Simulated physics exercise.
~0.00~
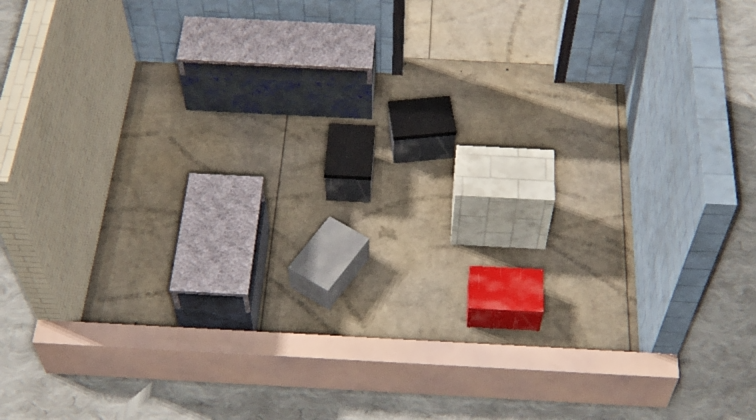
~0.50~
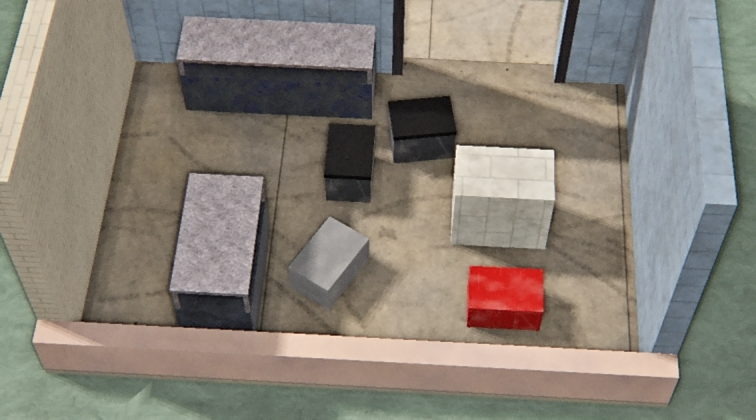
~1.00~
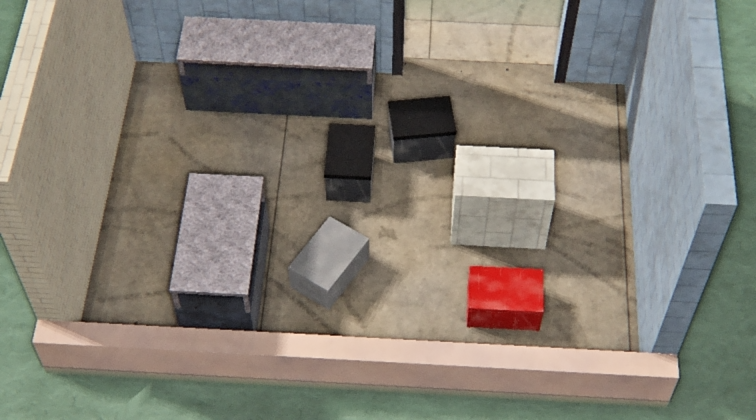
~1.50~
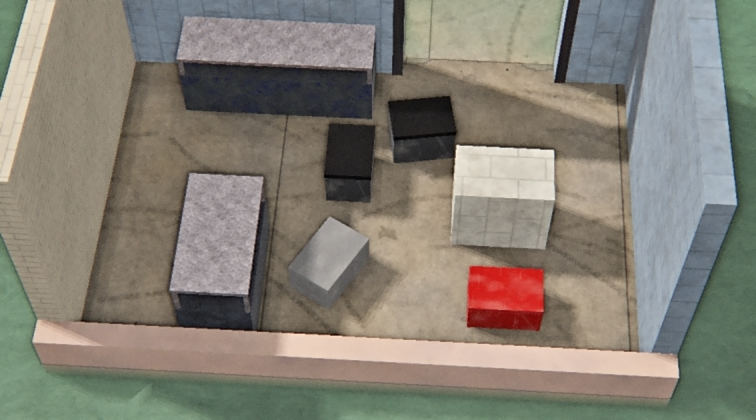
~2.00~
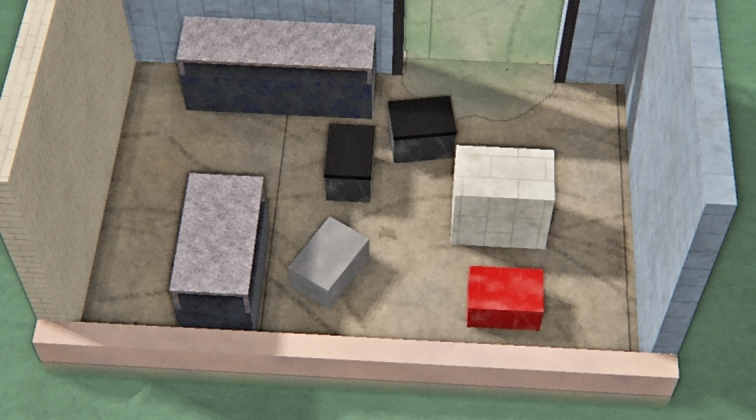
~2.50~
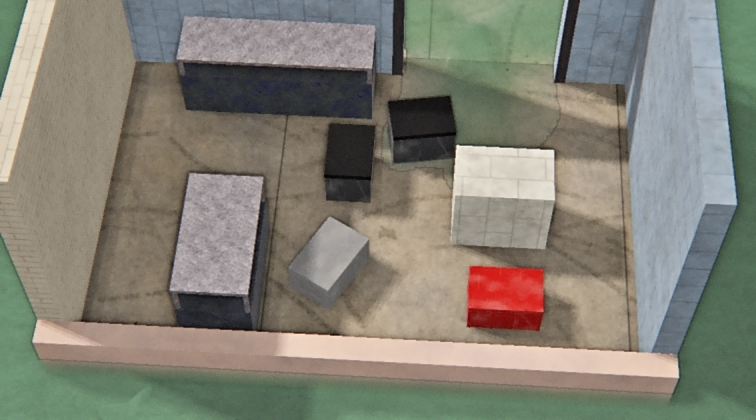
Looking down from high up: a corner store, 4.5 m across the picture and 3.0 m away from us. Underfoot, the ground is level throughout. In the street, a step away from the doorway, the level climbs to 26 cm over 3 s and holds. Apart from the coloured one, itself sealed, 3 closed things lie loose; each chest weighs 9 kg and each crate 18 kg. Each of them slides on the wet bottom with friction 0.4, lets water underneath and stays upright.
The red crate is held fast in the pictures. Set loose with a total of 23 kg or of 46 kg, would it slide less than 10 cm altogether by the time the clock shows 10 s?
It is steadied by only the greater weight.
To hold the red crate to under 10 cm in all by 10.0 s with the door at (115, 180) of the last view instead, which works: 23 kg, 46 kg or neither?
Then no mass works.
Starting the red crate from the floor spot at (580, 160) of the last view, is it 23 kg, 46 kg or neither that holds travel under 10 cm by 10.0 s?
Neither holds.
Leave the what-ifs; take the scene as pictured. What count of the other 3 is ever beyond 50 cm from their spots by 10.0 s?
I get 3.
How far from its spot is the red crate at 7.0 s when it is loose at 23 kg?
I'd put it at roughly 30 cm.
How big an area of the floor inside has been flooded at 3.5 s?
Some 4.0 m2 of it.
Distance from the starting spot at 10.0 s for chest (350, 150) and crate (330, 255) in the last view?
The first is 200 cm from its start, the second 30 cm.
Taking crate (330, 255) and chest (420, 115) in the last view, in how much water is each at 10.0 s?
About 15 and 12 cm.
After 3.5 s the red crate would be 0 cm from its start with 23 kg and 0 cm from its start with 46 kg; 0 cm of water round it then.
After 4.5 s the red crate would be 0 cm from its start with 23 kg and 0 cm from its start with 46 kg; 1 cm of water round it then.
After 7.0 s the red crate would be 29 cm from its start with 23 kg and 0 cm from its start with 46 kg; 12 cm of water round it then.
After 10.0 s the red crate would be 29 cm from its start with 23 kg and 0 cm from its start with 46 kg; 14 cm of water round it then.
